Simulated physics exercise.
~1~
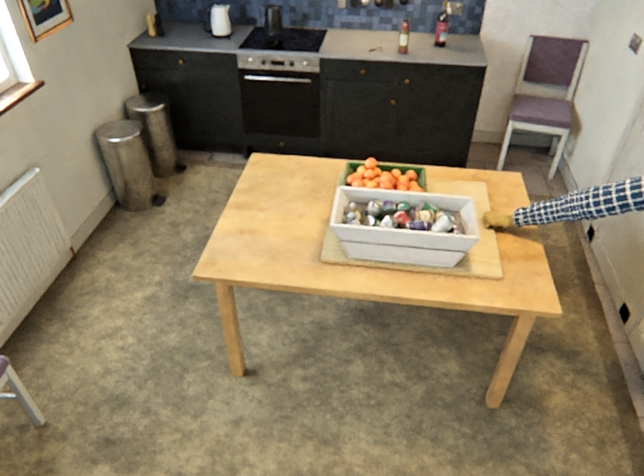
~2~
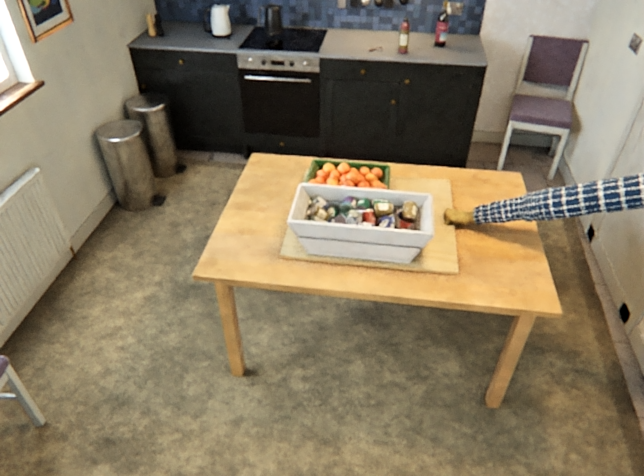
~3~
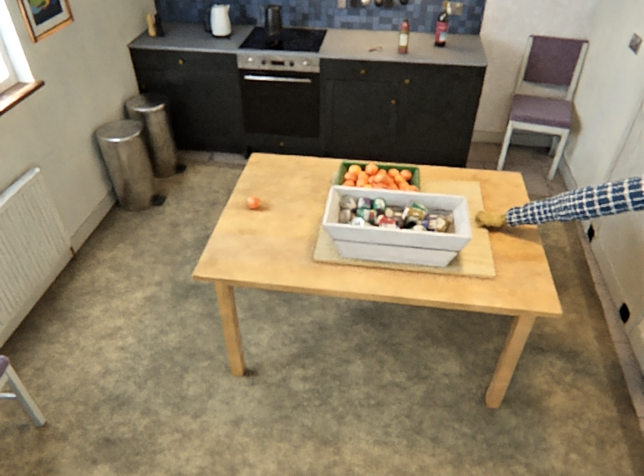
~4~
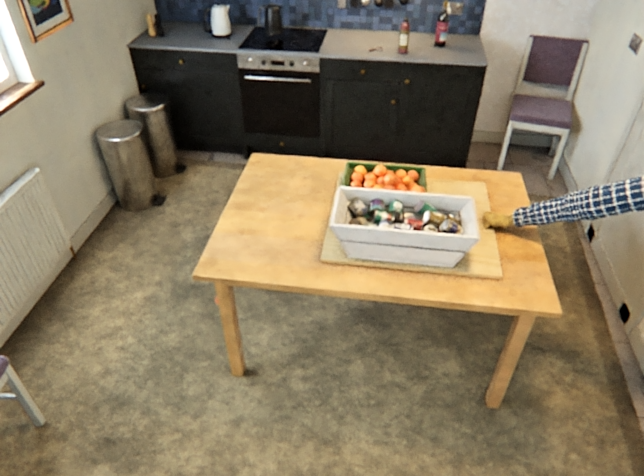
The video shows a gloved hand in a checked sleeve sliding a board with a white container of tins and a green container of oranges left, then right across a wooden table. One orange appears on the tabletop to the left, then is gone from view as the board stops further right.
